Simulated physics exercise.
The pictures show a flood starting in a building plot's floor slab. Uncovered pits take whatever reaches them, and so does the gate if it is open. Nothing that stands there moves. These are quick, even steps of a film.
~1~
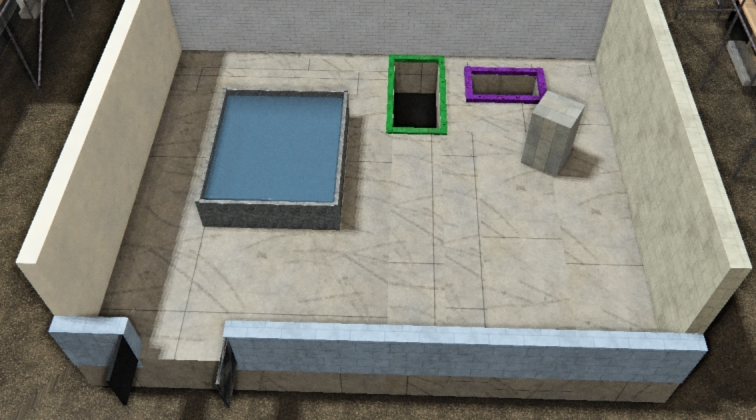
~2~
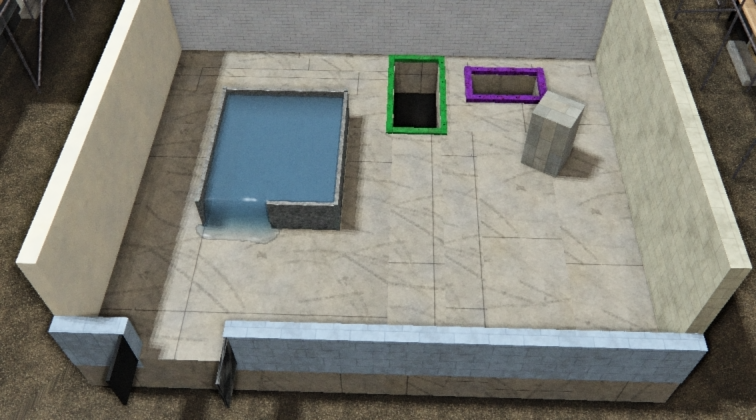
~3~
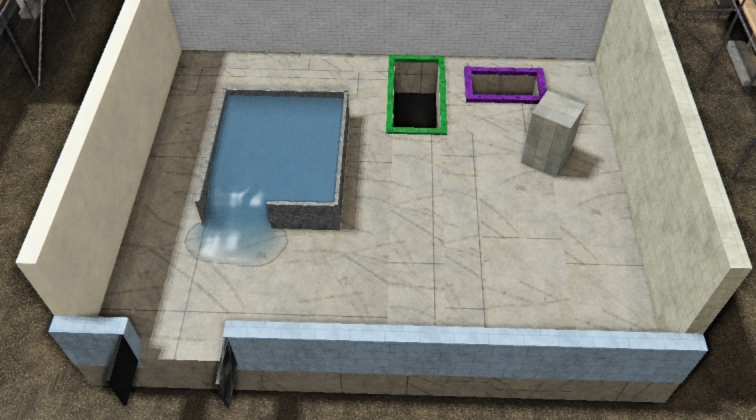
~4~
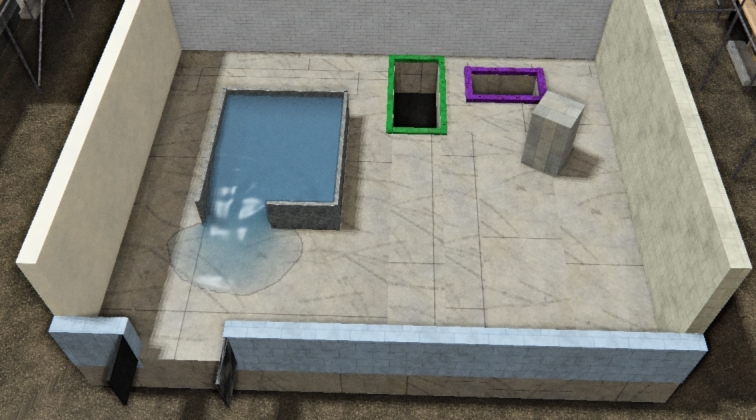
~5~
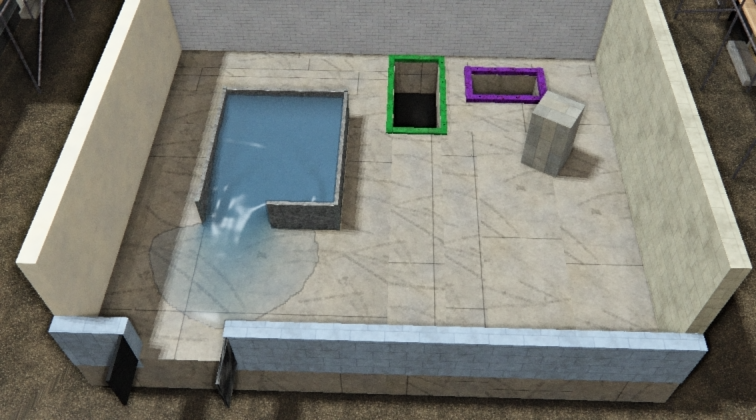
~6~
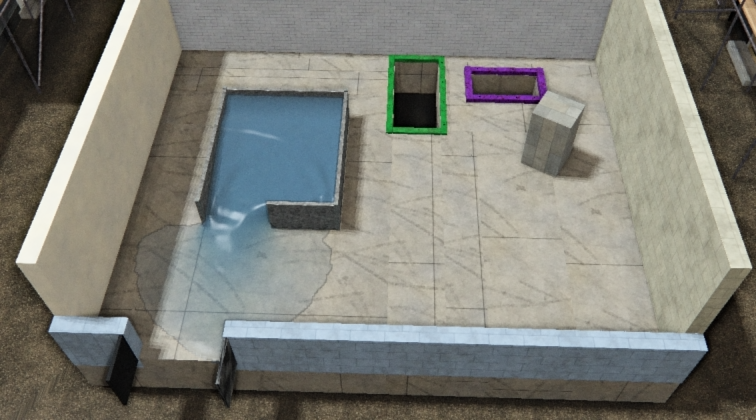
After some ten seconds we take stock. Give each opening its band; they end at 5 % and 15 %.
The gate takes more than 15 %; the purple pit takes less than 5 %; the green pit takes less than 5 %.
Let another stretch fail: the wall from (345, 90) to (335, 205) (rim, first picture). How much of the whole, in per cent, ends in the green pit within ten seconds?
Roughly, in per cent: Green 20.
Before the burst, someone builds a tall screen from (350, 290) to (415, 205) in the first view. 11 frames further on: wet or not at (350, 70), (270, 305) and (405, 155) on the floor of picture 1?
In that order: Dry, under water, dry.
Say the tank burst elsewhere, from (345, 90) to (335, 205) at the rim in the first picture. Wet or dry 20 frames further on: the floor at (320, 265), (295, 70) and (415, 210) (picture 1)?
As listed: No water, clear, wet.
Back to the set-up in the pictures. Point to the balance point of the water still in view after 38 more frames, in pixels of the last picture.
I would point to (296, 213).
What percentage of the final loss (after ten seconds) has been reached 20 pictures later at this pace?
Roughly 45 per cent.
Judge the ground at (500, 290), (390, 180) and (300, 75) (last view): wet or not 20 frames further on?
As listed: Awash, no water, not flooded.
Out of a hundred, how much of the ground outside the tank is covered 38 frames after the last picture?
About 50 per cent.
A moment on, water covers 15 % of the floor; the gate 3 %, the purple pit 0 %, the green pit 0 %.
Next, water covers 15 % of the floor; the gate 9 %, the purple pit 0 %, the green pit 0 %.
Then, water covers 30 % of the floor; the gate 19 %, the purple pit 0 %, the green pit 0 %.
Later, water covers 50 % of the floor; the gate 32 %, the purple pit 0 %, the green pit 0 %.
In the end, water covers 65 % of the floor; the gate 43 %, the purple pit 0 %, the green pit 0 %.
